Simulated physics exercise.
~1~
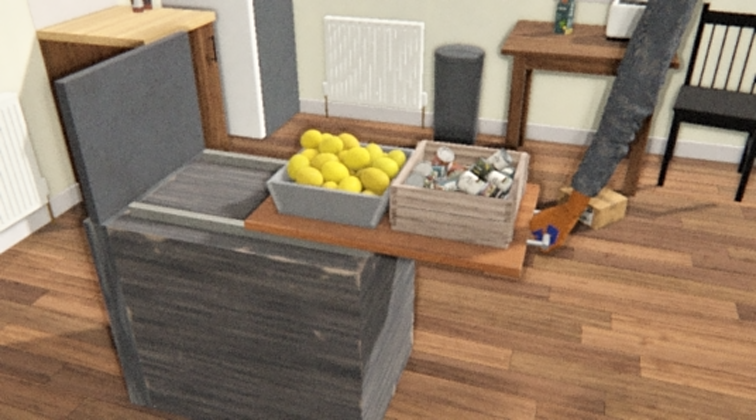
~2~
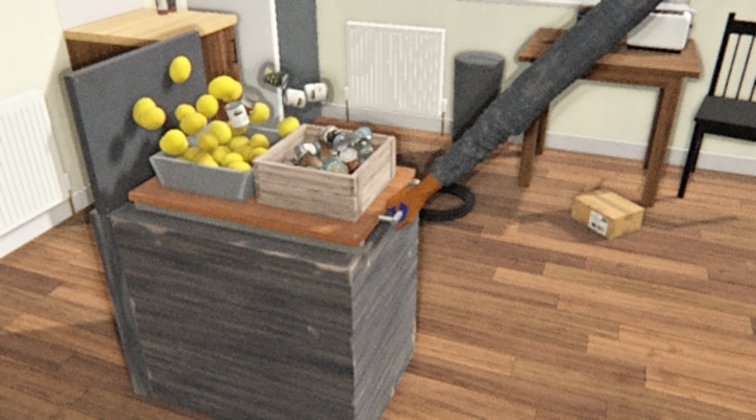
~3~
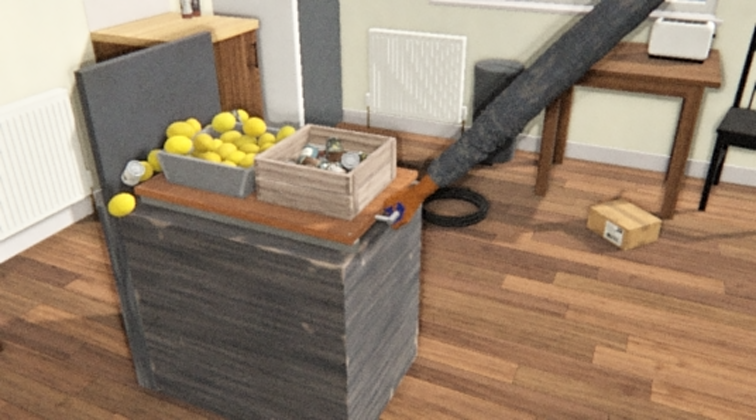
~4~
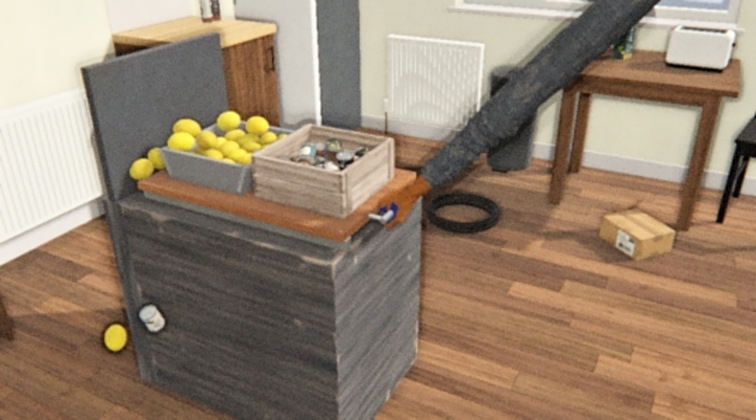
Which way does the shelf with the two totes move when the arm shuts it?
The shelf slides to the left, toward the upright back panel, carrying both totes with it.
A dark-sleeved arm shoves the shelf left, and lemons and tins fly out and fall.
